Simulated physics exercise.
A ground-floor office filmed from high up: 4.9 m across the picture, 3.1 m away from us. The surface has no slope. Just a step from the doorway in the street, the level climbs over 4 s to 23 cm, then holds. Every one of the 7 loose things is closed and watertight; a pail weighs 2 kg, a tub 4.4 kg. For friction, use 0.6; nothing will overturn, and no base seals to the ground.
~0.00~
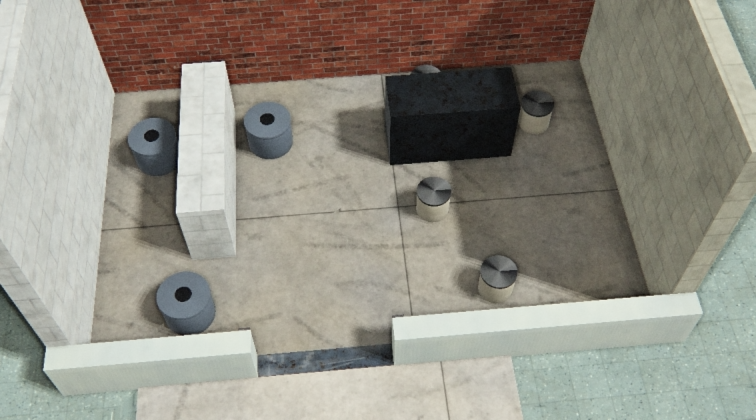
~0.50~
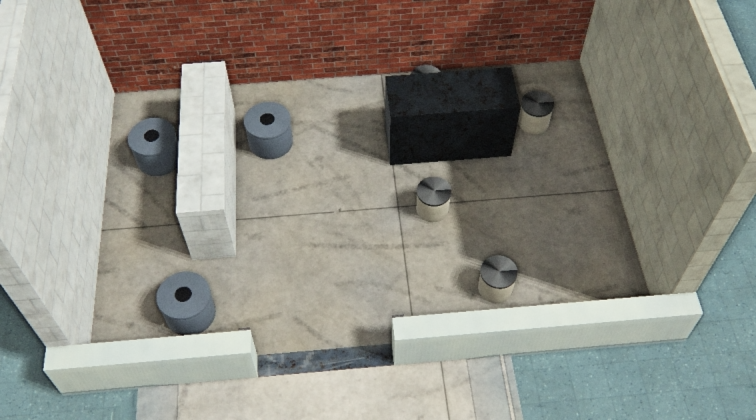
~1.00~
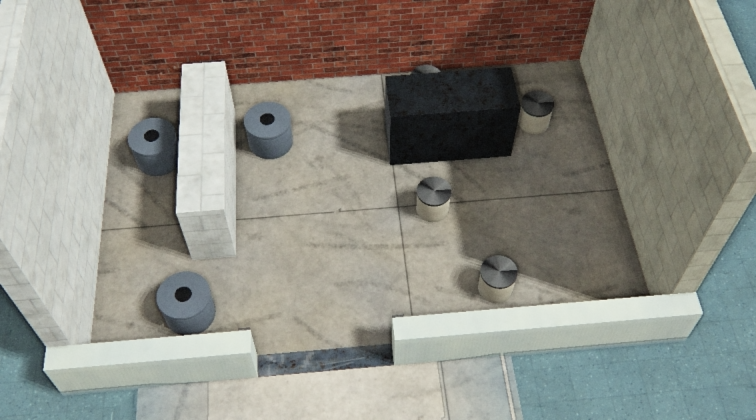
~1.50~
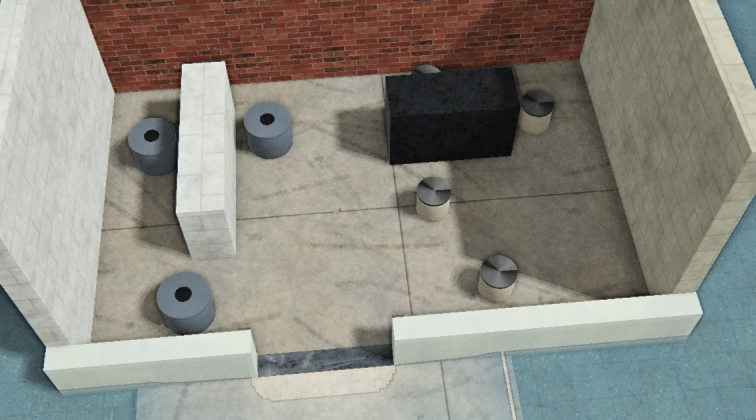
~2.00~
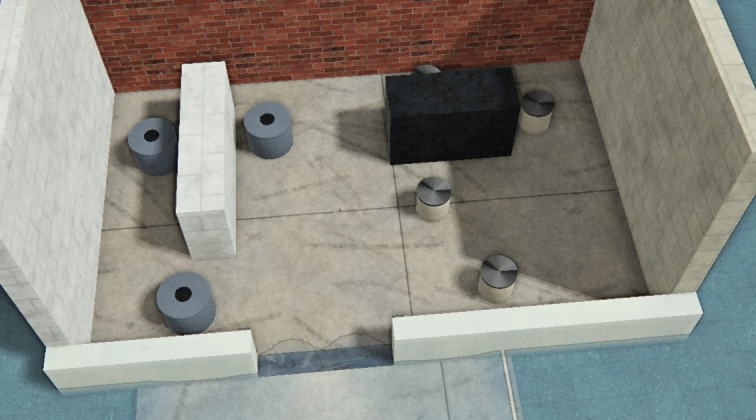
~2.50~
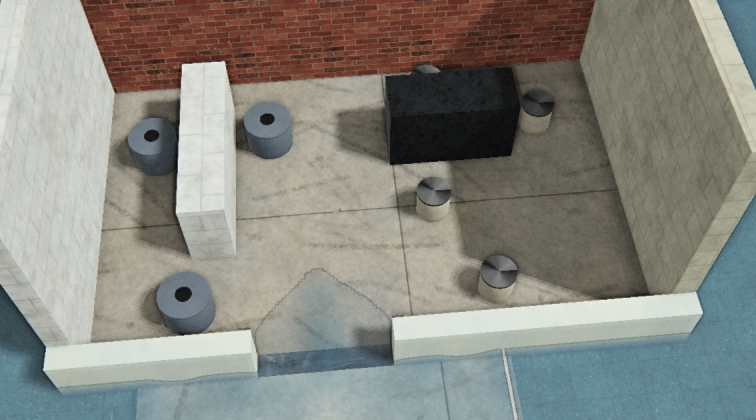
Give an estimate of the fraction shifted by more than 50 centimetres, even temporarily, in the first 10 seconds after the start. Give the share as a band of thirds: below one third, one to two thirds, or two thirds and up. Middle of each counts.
Watching this, I'd call it a moderate share.
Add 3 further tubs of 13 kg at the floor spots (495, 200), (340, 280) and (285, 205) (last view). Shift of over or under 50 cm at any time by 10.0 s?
Taking them in the given order: Smaller, then greater, then greater.
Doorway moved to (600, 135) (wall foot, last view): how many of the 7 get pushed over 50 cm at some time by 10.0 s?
The answer would then be 7.
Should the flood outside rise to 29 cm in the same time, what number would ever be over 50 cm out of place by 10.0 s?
Then 5.
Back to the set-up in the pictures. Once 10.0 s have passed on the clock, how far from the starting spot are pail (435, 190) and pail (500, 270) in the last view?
The first is 120 cm from its start, the second 20 cm.
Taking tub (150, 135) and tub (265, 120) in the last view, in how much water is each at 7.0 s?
First about 3 cm, second about 14 cm.
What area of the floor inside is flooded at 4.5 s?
About 7.0 m2.
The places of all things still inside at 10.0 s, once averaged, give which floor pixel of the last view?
The centre is close to (426, 216).
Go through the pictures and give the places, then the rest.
A pail at (426, 77) rests on the ground; a pail at (434, 191) rests on the ground; 0.0 m2 under water; 0 of 7 have shifted, in the first frame.
A pail at (426, 77) rests on the ground; a pail at (434, 191), on the bottom; 0.0 m2 under water; 0 of 7 have shifted, in the second frame.
A pail at (426, 77), on the bottom; a pail at (434, 191) rests on the ground; 0.0 m2 under water; 0 of 7 have shifted, in the third frame.
A pail at (426, 77), on the bottom; a pail at (434, 191) rests on the ground; water covers 0.0 m2; 0 of 7 have shifted, in the fourth frame.
A pail at (426, 77) rests on the ground; a pail at (434, 191), on the bottom; 0.0 m2 under water; 0 of 7 have shifted, in the fifth frame.
A pail at (426, 77), on the bottom; a pail at (434, 191), on the bottom; 0.6 m2 under water; 0 of 7 have shifted, in the sixth frame.
After 3.5 s 0 of 7 are over 50 cm from their spots; 0 afloat.
After 4.5 s 0 of 7 are over 50 cm from their spots; 0 afloat.
After 7.0 s 3 of 7 are over 50 cm from their spots; 3 afloat.
After 10.0 s 4 of 7 are over 50 cm from their spots, and 4 have been at some point; 6 afloat.
